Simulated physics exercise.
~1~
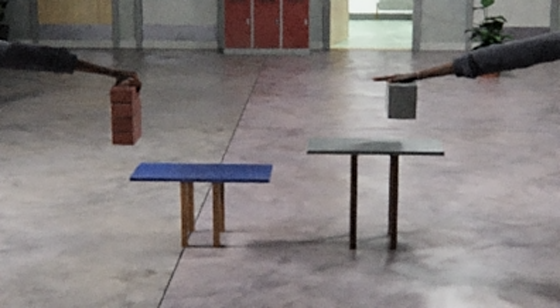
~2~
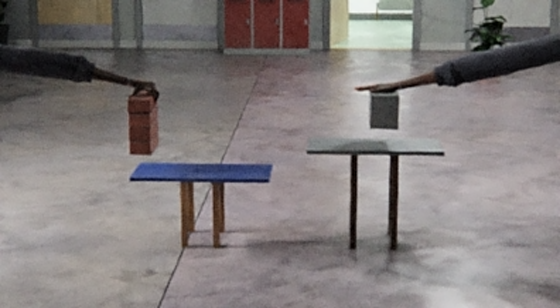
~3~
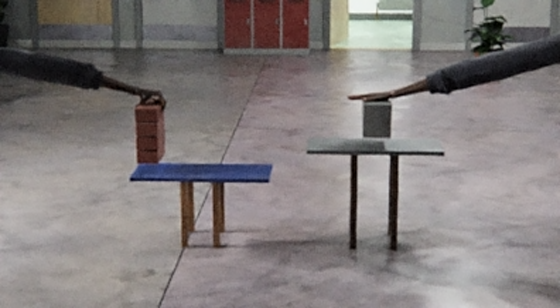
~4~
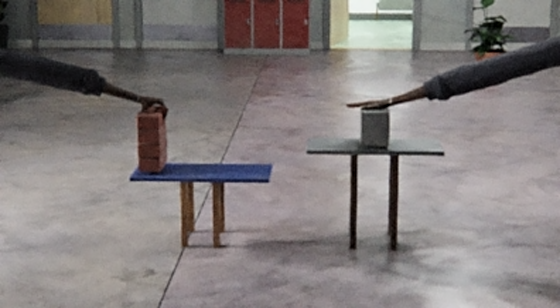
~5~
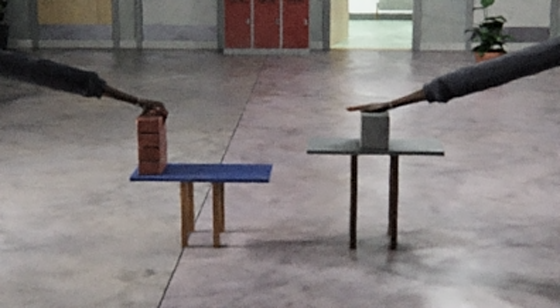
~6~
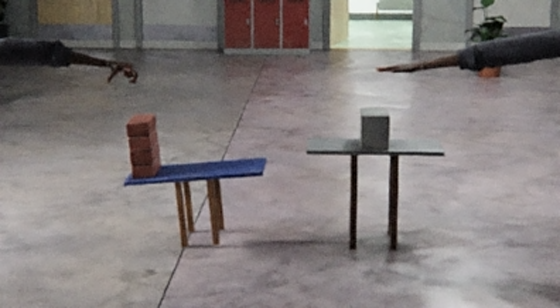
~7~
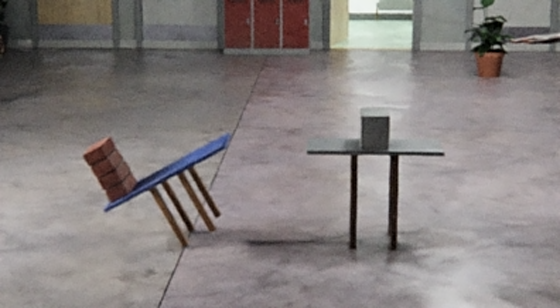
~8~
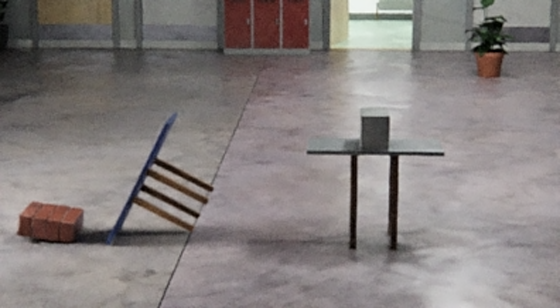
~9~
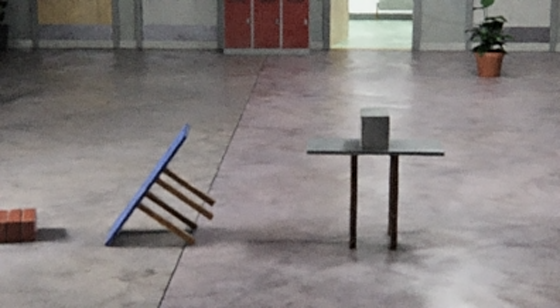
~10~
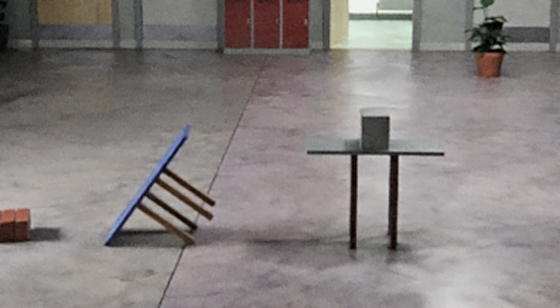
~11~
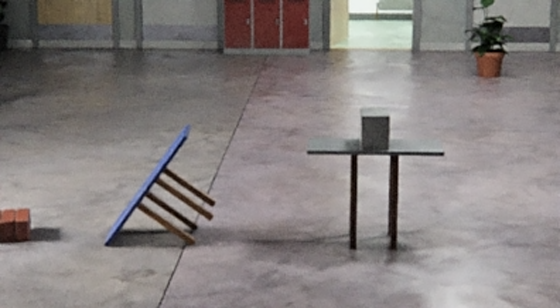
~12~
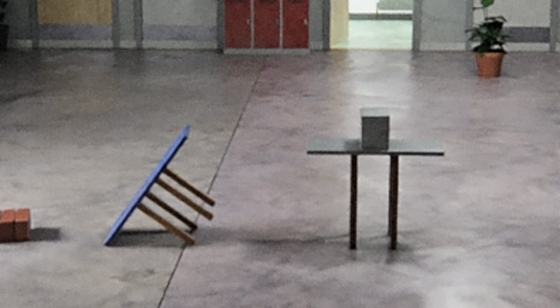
We see two hands lower a stack of reddish bricks onto the left end of a blue table and a grey block onto a grey table, then let go; the blue table tips left, spilling the bricks onto the floor, and rests tilted while the grey one stands.
